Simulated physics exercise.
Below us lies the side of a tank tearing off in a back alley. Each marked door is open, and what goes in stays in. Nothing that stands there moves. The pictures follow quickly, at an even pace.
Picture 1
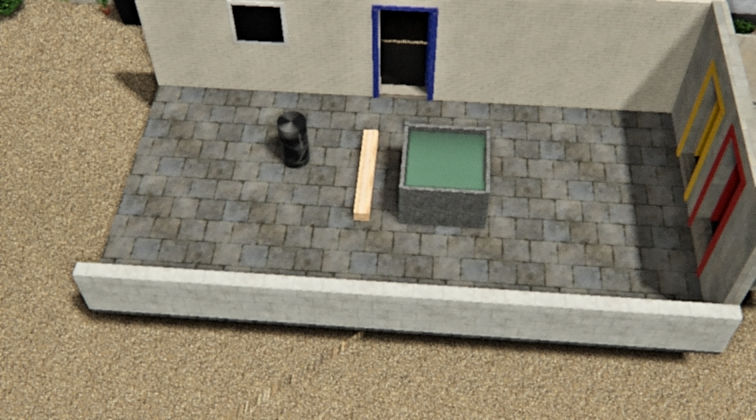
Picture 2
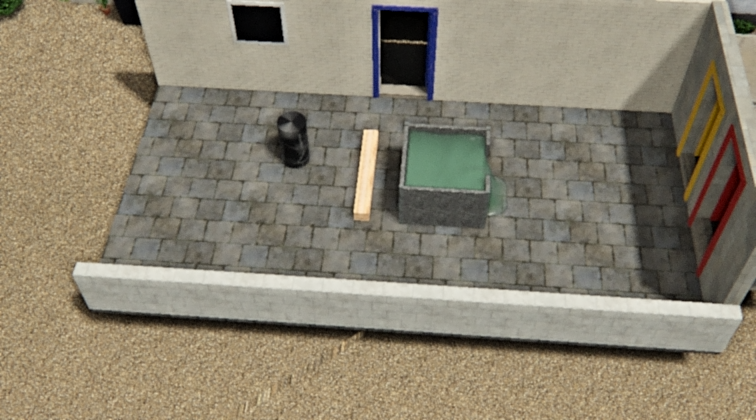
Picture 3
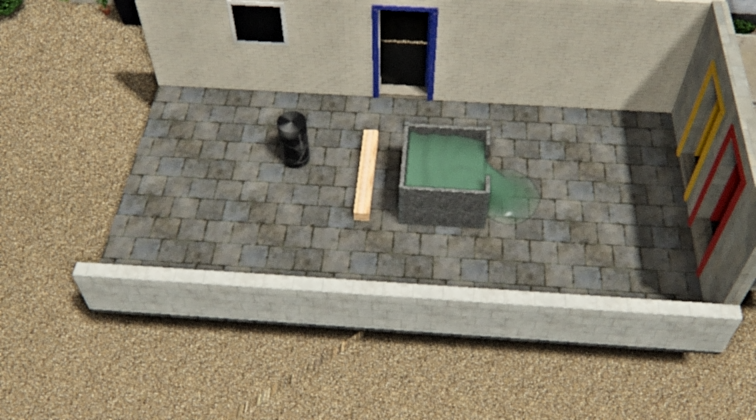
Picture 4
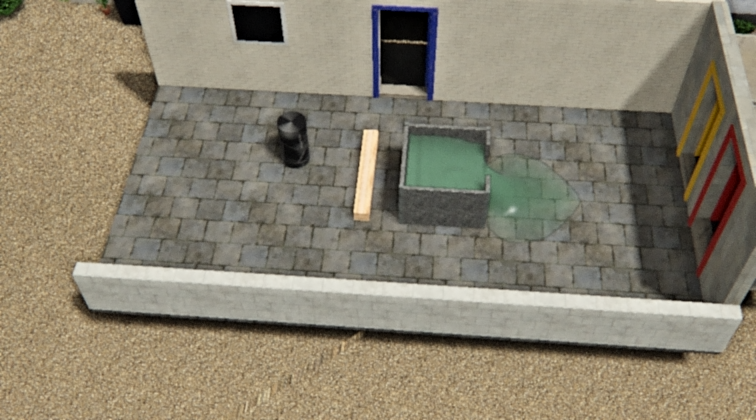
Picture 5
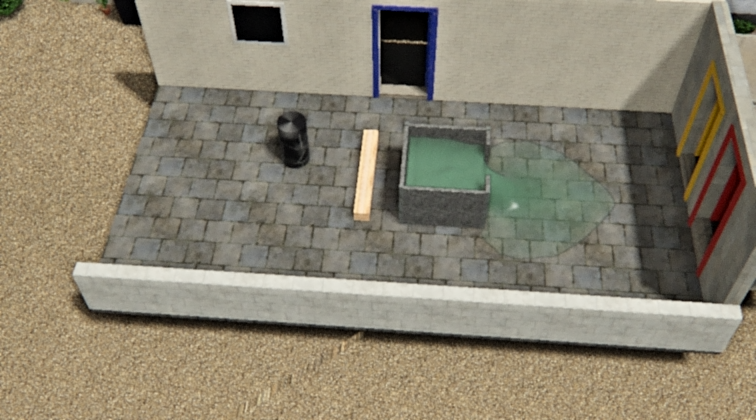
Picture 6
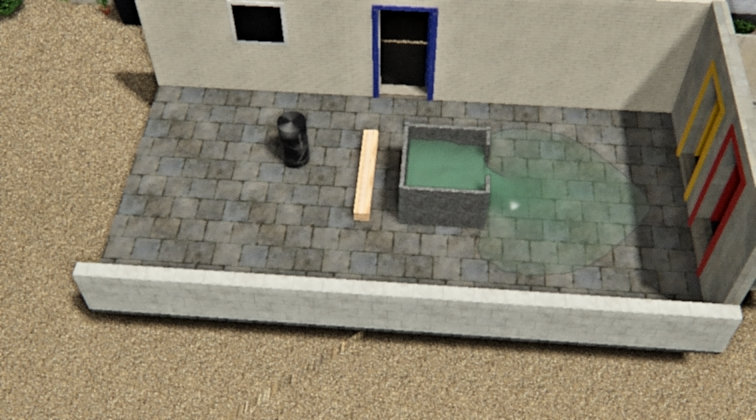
Paved walled yard, with green water pouring from the right side of a square stone tank and spreading rightward across the paving.
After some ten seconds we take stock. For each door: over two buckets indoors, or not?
The red door stays under that; the blue door stays under that; the yellow door takes more than that.
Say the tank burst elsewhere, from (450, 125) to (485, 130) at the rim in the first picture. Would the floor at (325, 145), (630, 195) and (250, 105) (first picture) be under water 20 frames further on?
As listed: Flooded, under water, awash.
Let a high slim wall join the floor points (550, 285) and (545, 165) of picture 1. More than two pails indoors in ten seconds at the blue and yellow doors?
Then: The blue one lets less in, the yellow one is under.
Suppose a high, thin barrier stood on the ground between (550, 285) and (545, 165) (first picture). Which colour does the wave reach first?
It is the one in blue.
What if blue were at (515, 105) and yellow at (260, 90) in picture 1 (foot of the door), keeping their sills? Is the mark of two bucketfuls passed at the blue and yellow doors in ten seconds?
The blue door is under; the yellow door holds.
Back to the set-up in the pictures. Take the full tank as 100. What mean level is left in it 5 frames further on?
I make it 54 per cent.
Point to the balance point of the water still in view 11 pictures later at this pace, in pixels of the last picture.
Close to (545, 205).
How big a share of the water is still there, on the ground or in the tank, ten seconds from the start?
Roughly 94 per cent.
A moment on, water covers 30 % of the floor; the red door wet at the sill, nothing in, the blue door not reached, the yellow door under two buckets in.
Next, water covers 30 % of the floor; the red door wet at the sill, nothing in, the blue door not reached, the yellow door over two buckets in.
Then, water covers 30 % of the floor; the red door wet at the sill, nothing in, the blue door not reached, the yellow door over two buckets in.
Later, water covers 50 % of the floor; the red door wet at the sill, nothing in, the blue door wet at the sill, nothing in, the yellow door over two buckets in.
In the end, water covers 75 % of the floor; the red door wet at the sill, nothing in, the blue door wet at the sill, nothing in, the yellow door over two buckets in.
